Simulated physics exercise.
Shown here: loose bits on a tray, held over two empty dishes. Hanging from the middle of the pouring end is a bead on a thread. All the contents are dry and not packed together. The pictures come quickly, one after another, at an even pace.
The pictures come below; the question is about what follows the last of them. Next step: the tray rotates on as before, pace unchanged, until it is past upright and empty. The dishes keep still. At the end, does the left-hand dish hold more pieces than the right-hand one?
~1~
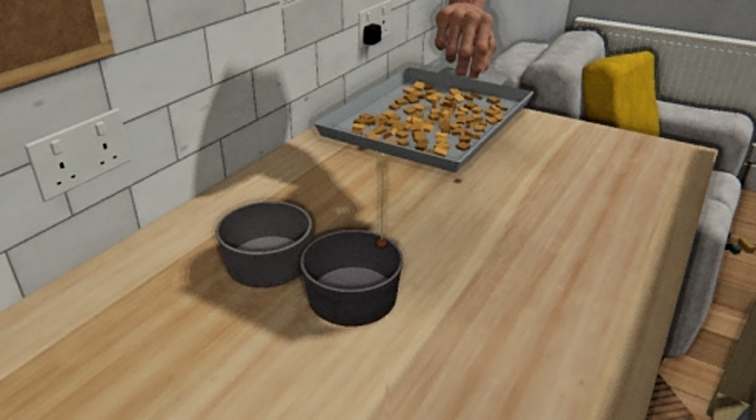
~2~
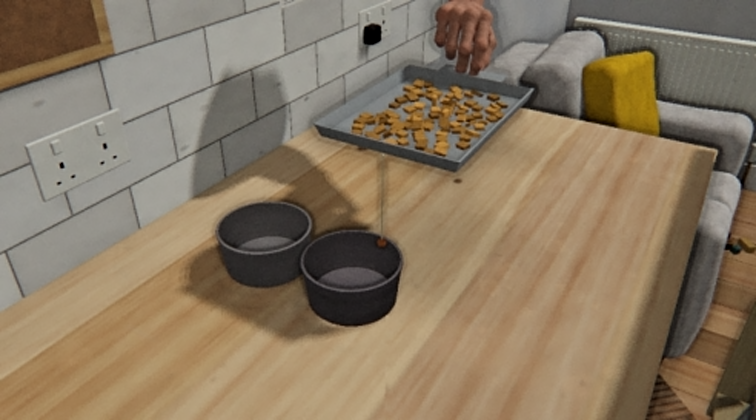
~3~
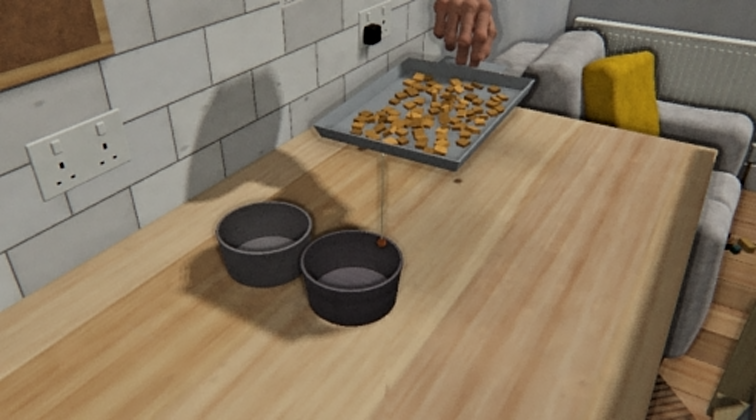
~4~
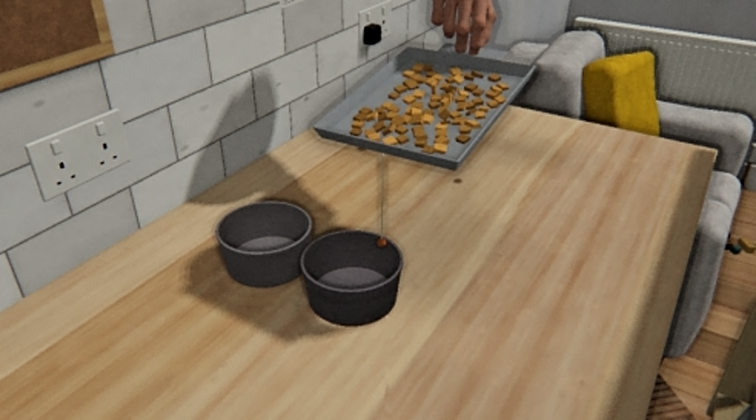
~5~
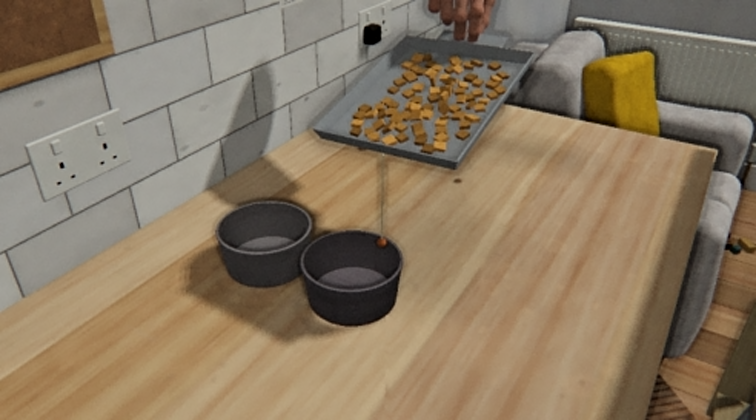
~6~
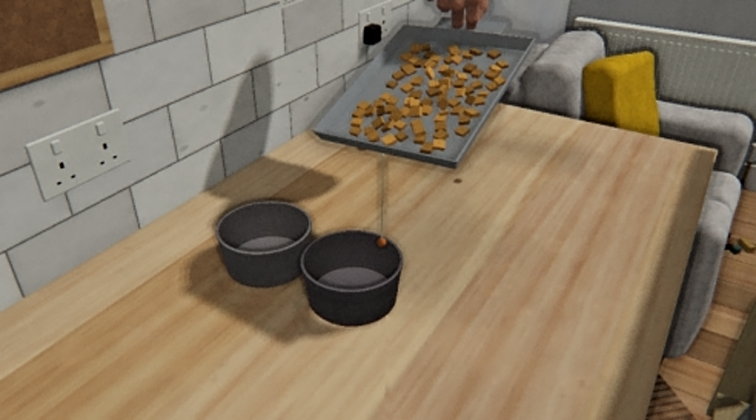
No, the right-hand dish holds more.
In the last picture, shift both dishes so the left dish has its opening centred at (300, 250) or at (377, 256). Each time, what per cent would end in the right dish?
30 % and 0 %.
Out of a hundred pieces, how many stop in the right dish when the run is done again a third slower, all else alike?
Estimated share: Some 70%.
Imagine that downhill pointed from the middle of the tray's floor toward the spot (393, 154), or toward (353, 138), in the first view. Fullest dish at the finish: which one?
The rightmost dish, then the rightmost dish.
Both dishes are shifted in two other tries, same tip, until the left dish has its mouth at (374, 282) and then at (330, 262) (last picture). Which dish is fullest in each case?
Try 1: The left-side dish; try 2: The left-side dish.
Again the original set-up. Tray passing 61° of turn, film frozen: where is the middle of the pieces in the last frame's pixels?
Look about (376, 124) in the last picture.
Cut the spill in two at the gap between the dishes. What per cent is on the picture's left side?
Around 40 per cent, give or take.
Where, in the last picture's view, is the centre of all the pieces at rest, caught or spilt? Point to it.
Close to (343, 299).
Soon, tray tipped steeply; all on the tray.
A while on, tray tipped right over; about a third on the tray; about a quarter in the right dish; a stray few in the left dish; a small part outside both; about a quarter in the air.
Towards the end, tray tipped past a quarter turn; about two thirds in the right dish; a stray few in the left dish; about a quarter outside both.
Finally, tray tipped past a quarter turn; about two thirds in the right dish; a stray few in the left dish; about a quarter outside both.
